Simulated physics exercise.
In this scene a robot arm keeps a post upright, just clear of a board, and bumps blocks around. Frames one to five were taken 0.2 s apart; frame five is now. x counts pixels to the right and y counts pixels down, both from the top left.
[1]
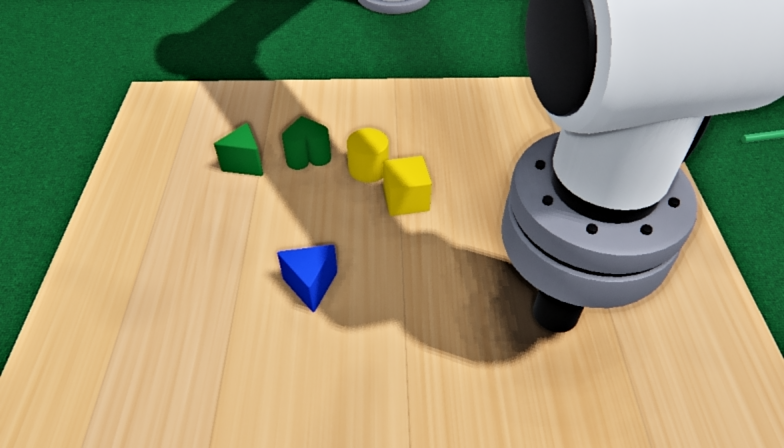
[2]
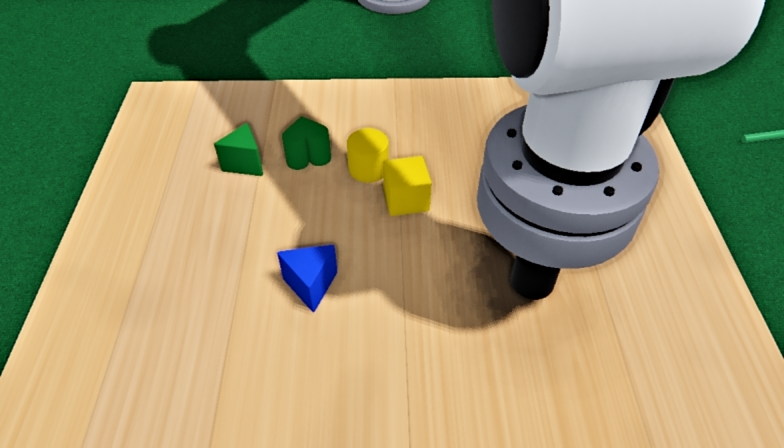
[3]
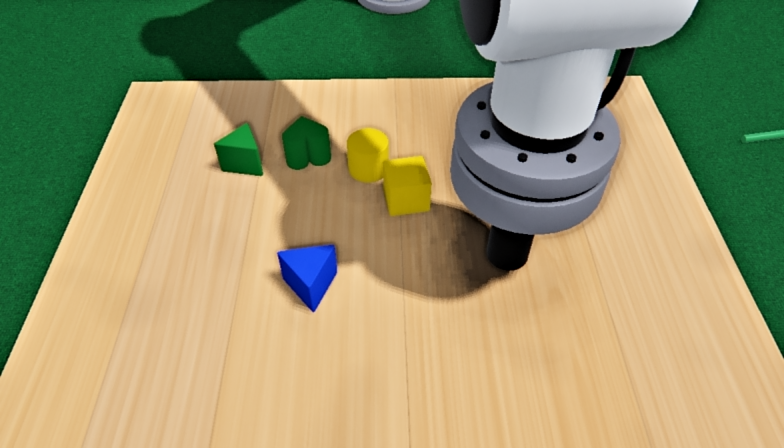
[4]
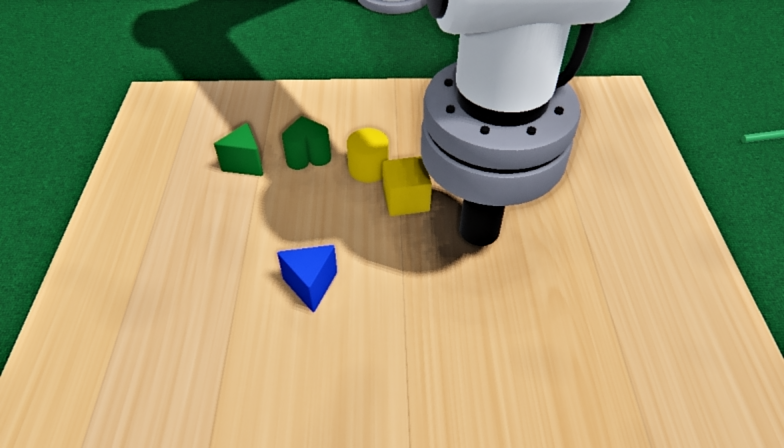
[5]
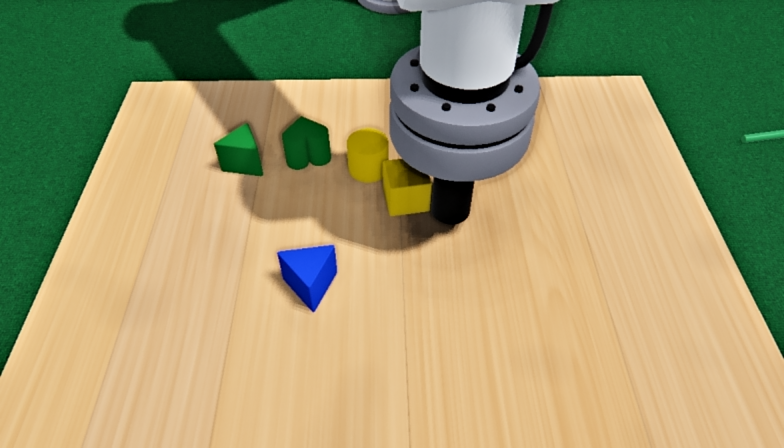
A white and grey robot arm with a short black post at its lower end moves over a pale wooden board on a green surface, seen from above at an angle by a still camera. Two green blocks and two yellow ones sit toward the back, with a blue triangular block nearer. The arm glides left and backward, its shadow shifting, until the post is beside the yellow square block, while the blocks stay still.
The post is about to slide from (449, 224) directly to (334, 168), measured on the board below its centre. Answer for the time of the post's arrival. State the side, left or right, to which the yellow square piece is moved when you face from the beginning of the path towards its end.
It's going to go left.
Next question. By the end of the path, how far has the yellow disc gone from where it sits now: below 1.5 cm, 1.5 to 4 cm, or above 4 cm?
That block covers upwards of 4 cm.
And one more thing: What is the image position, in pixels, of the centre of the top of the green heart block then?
Put as a pixel place, it's (272, 120).
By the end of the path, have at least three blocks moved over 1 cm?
My answer is yes.
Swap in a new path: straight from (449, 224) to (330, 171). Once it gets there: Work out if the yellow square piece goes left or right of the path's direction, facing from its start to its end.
Seen from start to end, it moves left.
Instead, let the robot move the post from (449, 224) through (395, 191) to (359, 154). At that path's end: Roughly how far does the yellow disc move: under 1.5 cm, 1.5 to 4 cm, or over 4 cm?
Ends over 4 cm away.
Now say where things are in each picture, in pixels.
Lower end of the post (556, 314), tops of blocks, green triangle (239, 138), green heart block (305, 129), yellow disc (368, 141), yellow square piece (407, 171), in the first picture.
Post (532, 283), blocks as before, in the second picture.
Post (507, 255), blocks as before, in the third picture.
Post (479, 231), blocks as before, in the fourth picture.
Post (451, 211), green triangle (239, 138), green heart block (305, 129), yellow disc (368, 141), yellow square piece (407, 171), in the fifth picture.
On the path given first. One third of the way, post (409, 190); yellow disc (355, 133); yellow square piece (370, 159), turned 15° anticlockwise.
Two thirds of the way, post (370, 171); green heart block (291, 123), turned 60° anticlockwise; yellow disc (331, 115); yellow square piece (330, 145), turned 30° anticlockwise.
At the end, post (333, 154); green triangle not moved; green heart block (272, 120), turned 30° anticlockwise; yellow disc (328, 112); yellow square piece (293, 139), turned 70° anticlockwise.
